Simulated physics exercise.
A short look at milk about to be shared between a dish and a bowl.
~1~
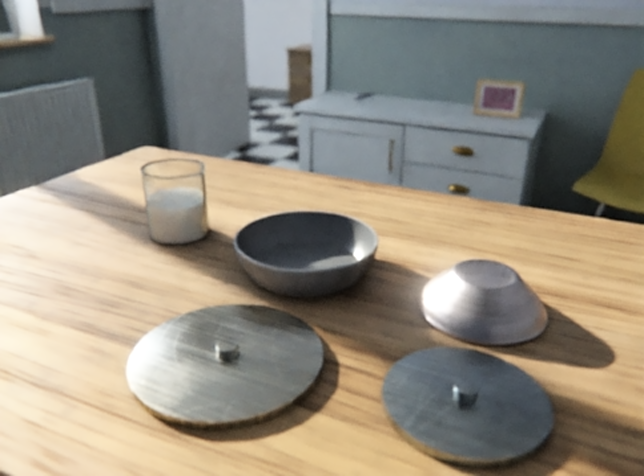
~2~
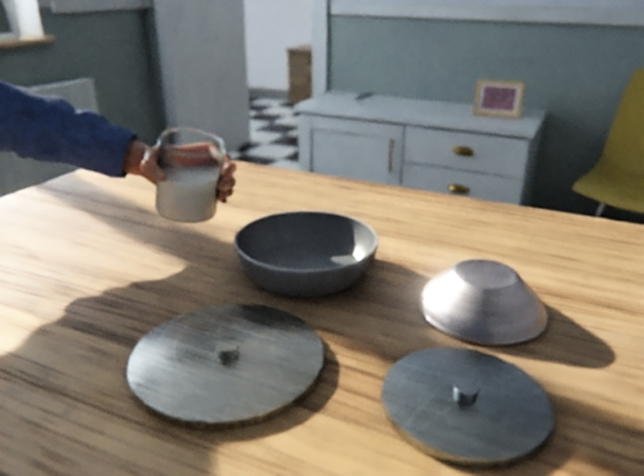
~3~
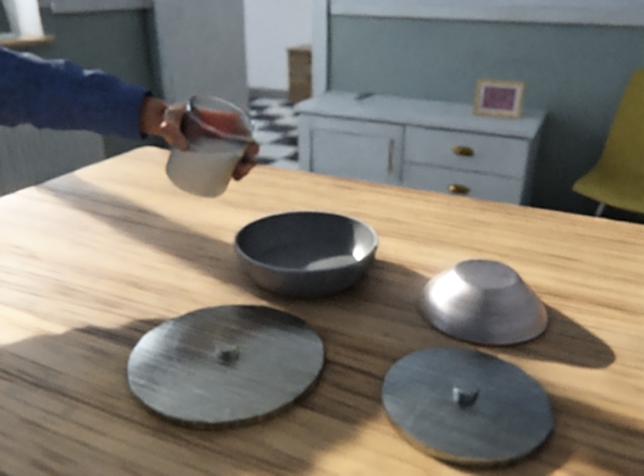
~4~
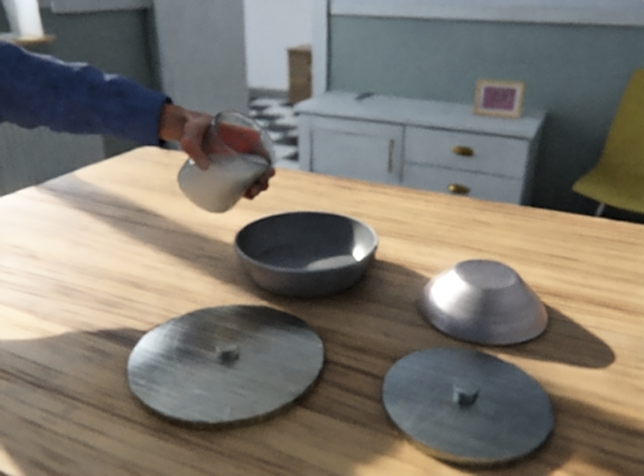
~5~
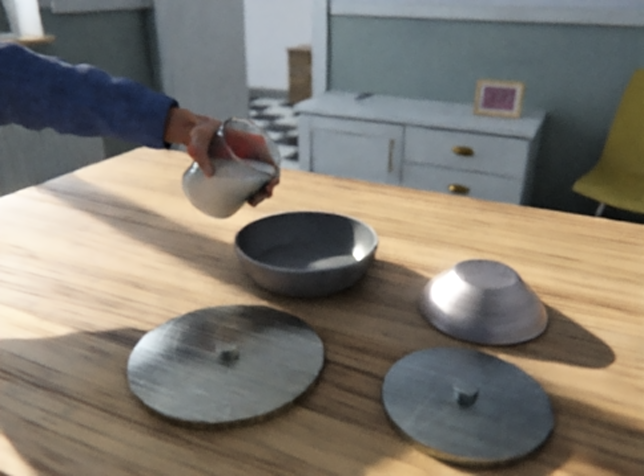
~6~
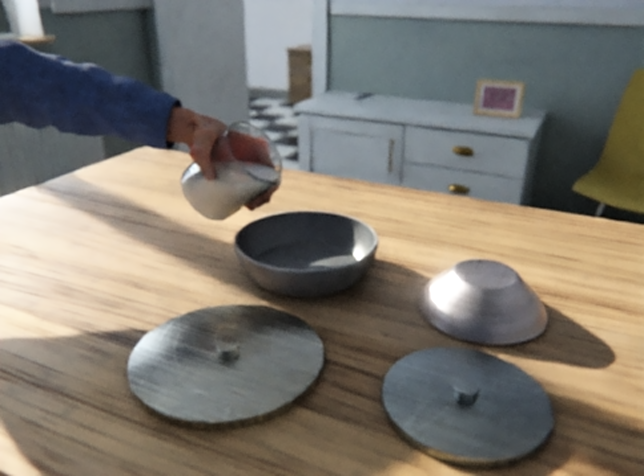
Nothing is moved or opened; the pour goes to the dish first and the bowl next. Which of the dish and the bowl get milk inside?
The dish takes it in and the bowl sheds it on the top.
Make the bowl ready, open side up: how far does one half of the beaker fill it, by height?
Some 50 per cent.
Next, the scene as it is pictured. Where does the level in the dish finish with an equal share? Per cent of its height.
Some 20 per cent.
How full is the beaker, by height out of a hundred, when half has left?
Near 25 in a hundred.
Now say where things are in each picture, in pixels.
Nothing is moving yet; beaker (176, 200) about half full; dish (306, 256) open; bowl (483, 294) upside down, in the first picture.
The beaker is picked up; beaker about half full, surface at (189, 173); dish (306, 256) open, in the second picture.
Tilting; beaker (209, 146) tipped 30° with all of its load; bowl (483, 294) upside down, in the third picture.
No stream yet; beaker (227, 163) tipped 40° with all of its load; dish (306, 256) open, in the fourth picture.
Still nothing leaves it; beaker (232, 169) tipped 45° with all of its load; bowl (483, 294) upside down, in the fifth picture.
On the point of pouring; beaker (232, 172) tipped 50° with all of its load; dish (306, 256) open; bowl (483, 294) upside down, in the sixth picture.
Next, the milk goes into the dish.
After that, it runs off the upturned base of the bowl.
Finally, the dish has its share inside; the bowl is empty, in a puddle.
